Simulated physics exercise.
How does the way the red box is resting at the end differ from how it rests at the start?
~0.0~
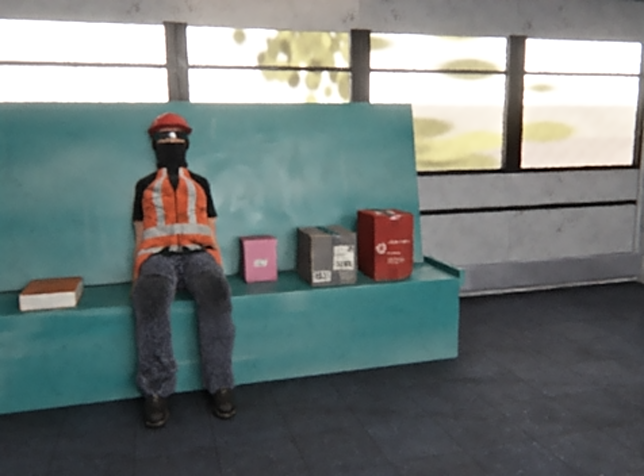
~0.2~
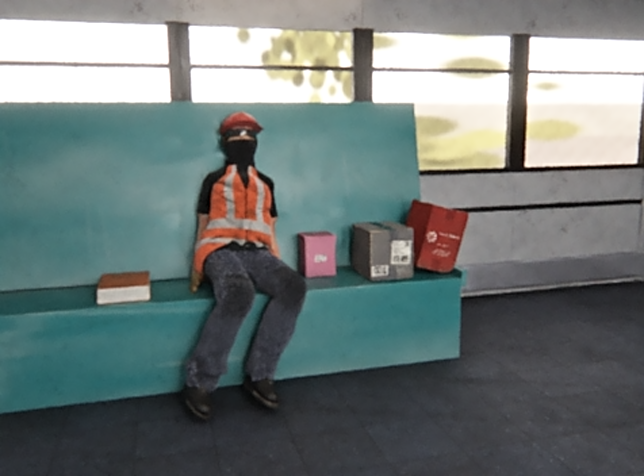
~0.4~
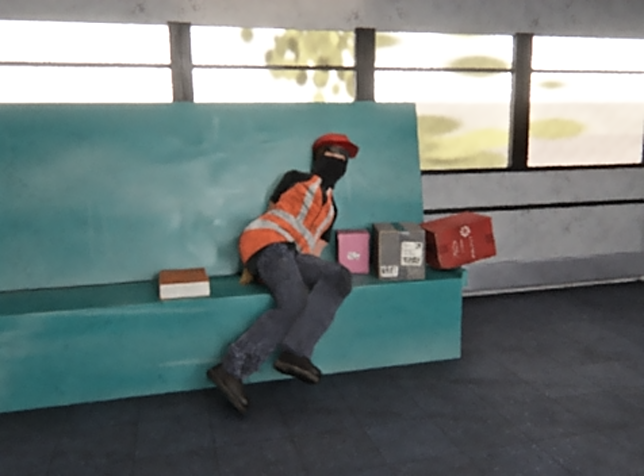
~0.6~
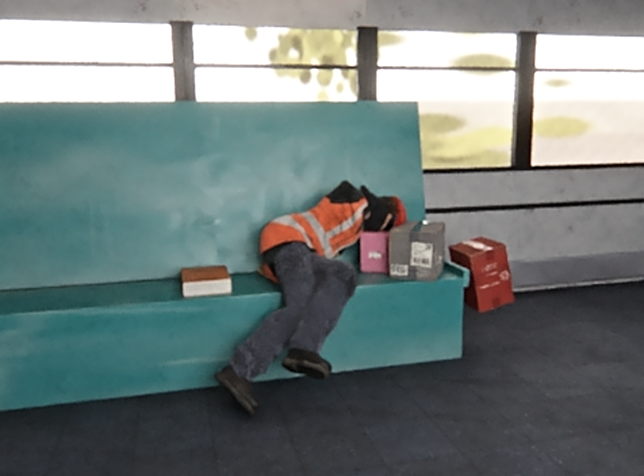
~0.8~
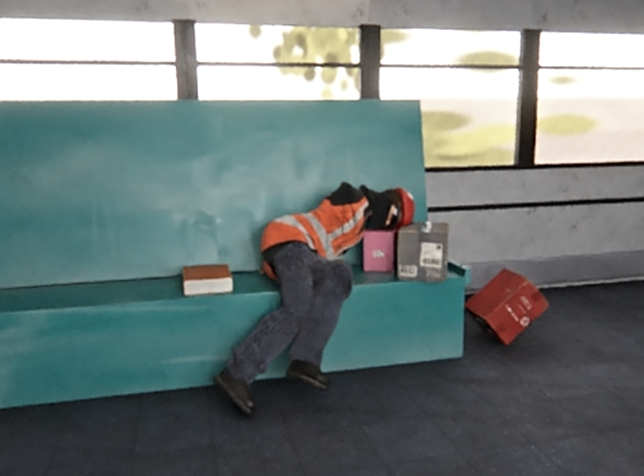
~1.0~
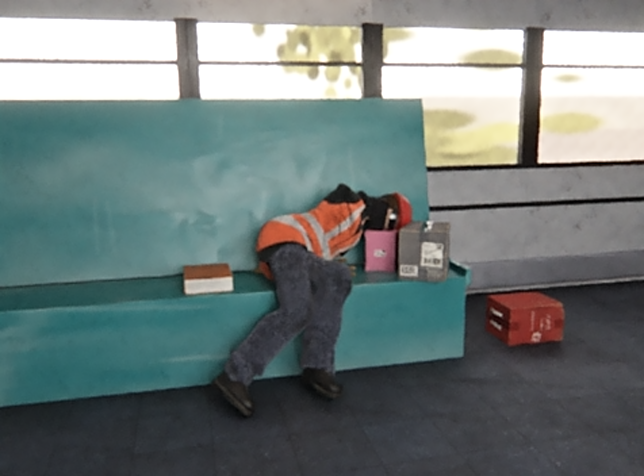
At the start the red box stands upright on the bench, and at the end it lies on its side on the floor.
